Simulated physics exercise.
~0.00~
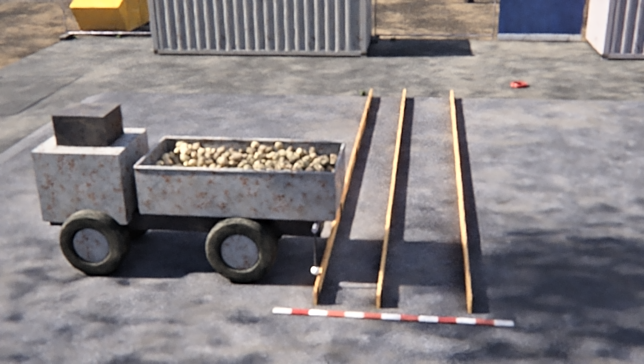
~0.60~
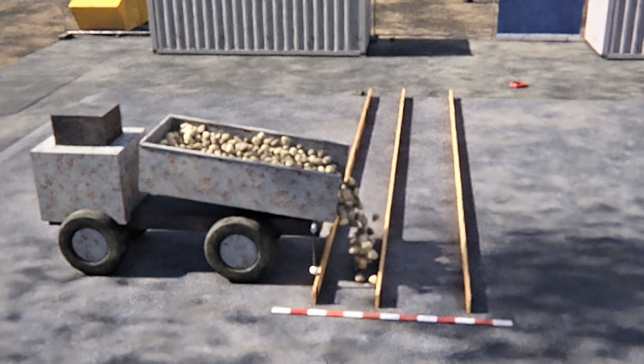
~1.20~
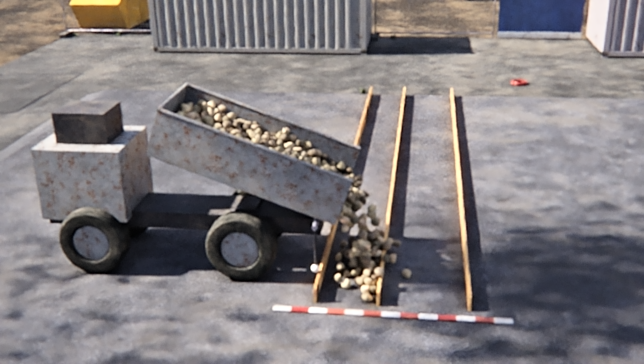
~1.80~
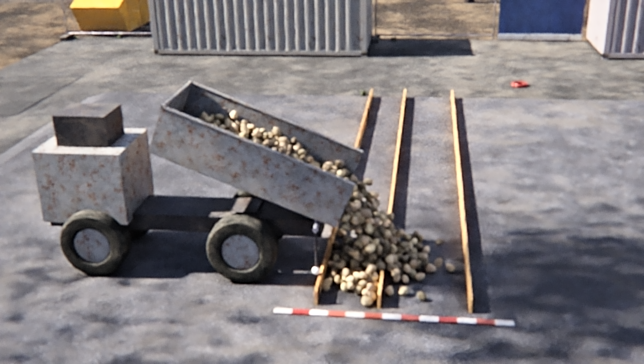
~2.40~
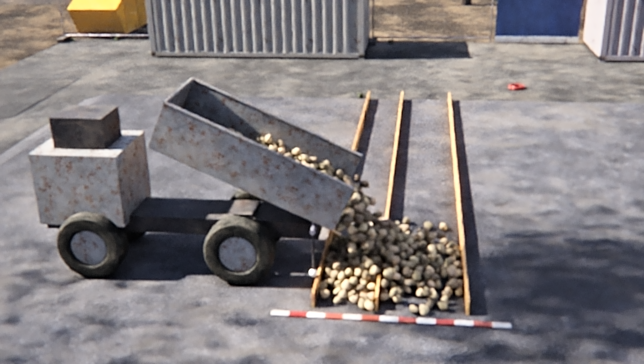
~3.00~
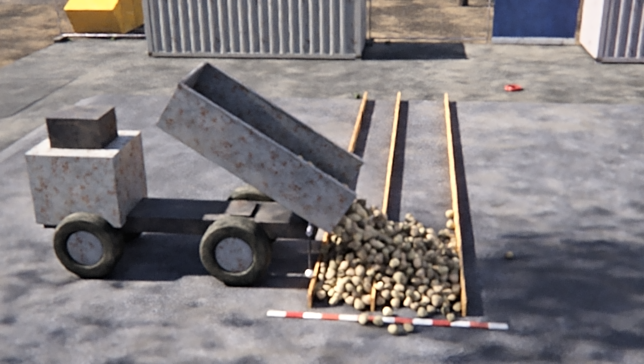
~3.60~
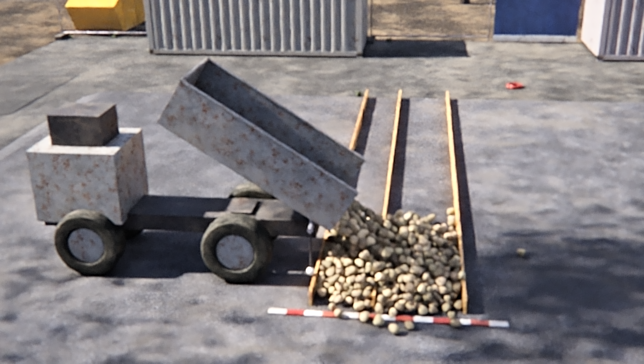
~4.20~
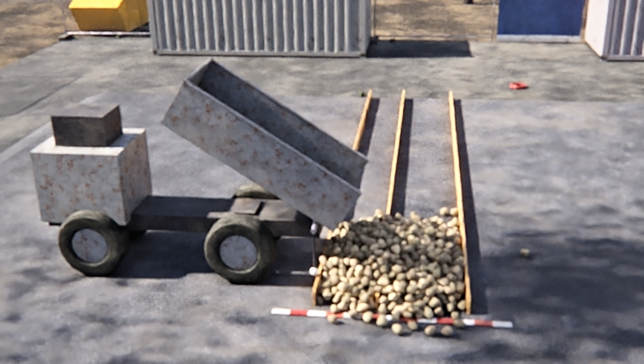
On a paved yard with containers behind, a grey tipping truck raised its bed and poured smooth stones down to the right between wooden planks, until the bed stood steep and empty and the stones lay heaped across both bays, some past the striped staff.
